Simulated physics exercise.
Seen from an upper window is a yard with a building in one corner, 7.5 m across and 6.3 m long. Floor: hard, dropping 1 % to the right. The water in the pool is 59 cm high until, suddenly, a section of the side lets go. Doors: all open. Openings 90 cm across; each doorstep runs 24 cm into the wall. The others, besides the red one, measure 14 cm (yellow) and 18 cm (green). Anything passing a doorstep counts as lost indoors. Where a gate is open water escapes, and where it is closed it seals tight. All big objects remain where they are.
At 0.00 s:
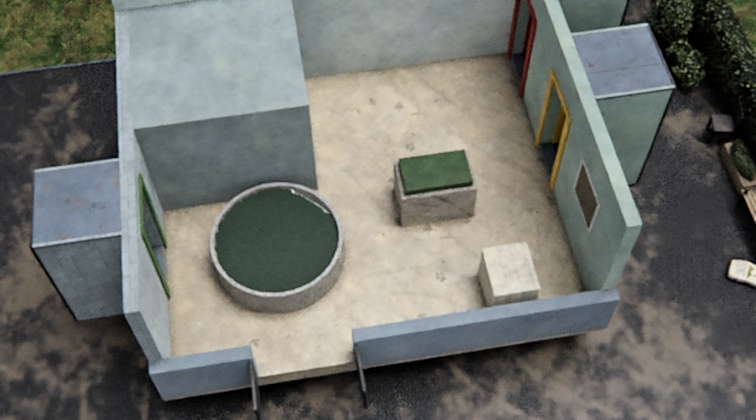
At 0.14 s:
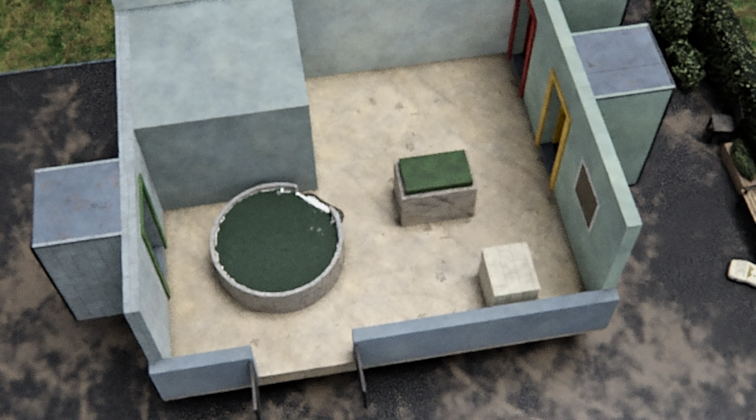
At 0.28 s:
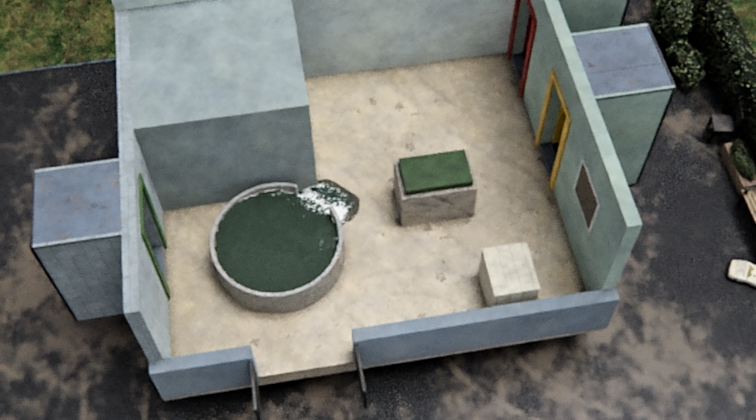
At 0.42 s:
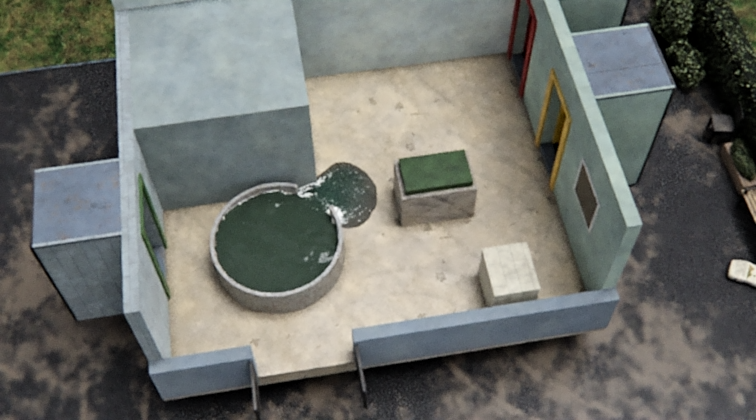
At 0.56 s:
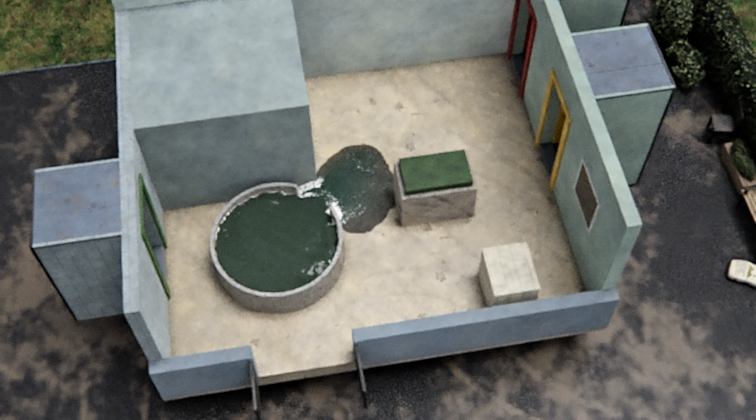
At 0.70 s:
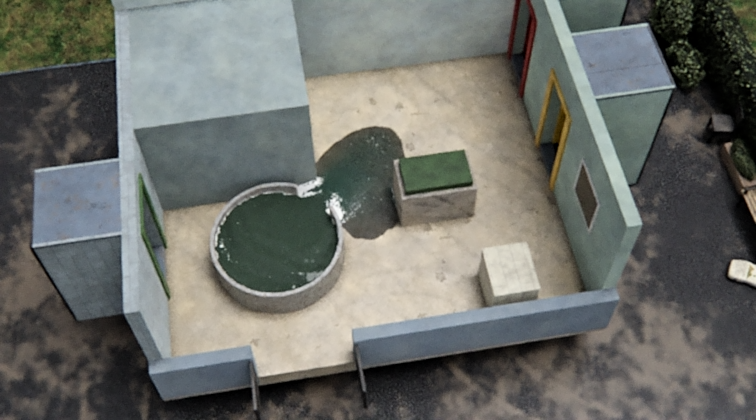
Dark green water pouring through a gap in the far side of a round pool, spreading across the pale yard floor to a green-topped block.
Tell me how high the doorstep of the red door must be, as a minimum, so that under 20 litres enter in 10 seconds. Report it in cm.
It would need to be about 21 cm high.
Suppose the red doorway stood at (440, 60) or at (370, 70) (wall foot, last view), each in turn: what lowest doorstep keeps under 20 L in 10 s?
12.0 and 9.0 cm.
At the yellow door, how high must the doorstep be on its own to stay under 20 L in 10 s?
Yellow: Roughly 7.0 cm.
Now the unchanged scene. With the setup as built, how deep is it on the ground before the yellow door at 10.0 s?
You'd measure close to 8.5 cm there.
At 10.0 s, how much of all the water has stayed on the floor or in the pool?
Around 98 in a hundred parts remain.
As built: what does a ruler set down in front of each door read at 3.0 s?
Door depths (cm): Yellow = 7, red = 25, green = 4.
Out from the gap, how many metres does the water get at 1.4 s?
About 4.4 metres out.
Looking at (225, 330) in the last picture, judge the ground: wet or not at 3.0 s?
It is dry.
After 1.4 s water covers 30 % of the floor, deepest (36 cm) near (313, 191); it has not reached the red door.
After 3.0 s water covers 55 % of the floor, deepest (32 cm) near (491, 67); 25 cm at the red door, 9 litres in over its 17 cm doorstep.
After 10.0 s water covers 95 % of the floor, deepest (16 cm) near (567, 316); 11 cm at the red door, 46 litres in over its 17 cm doorstep.
At the red door as built, the water arrived by 2.1 s and peaked near 28 cm at 3.2 s.
With a doorstep of 18 cm, 38 litres would have come in within the 10 s; with 24.5 cm, 8 litres. So under 20 litres takes about 21 cm.
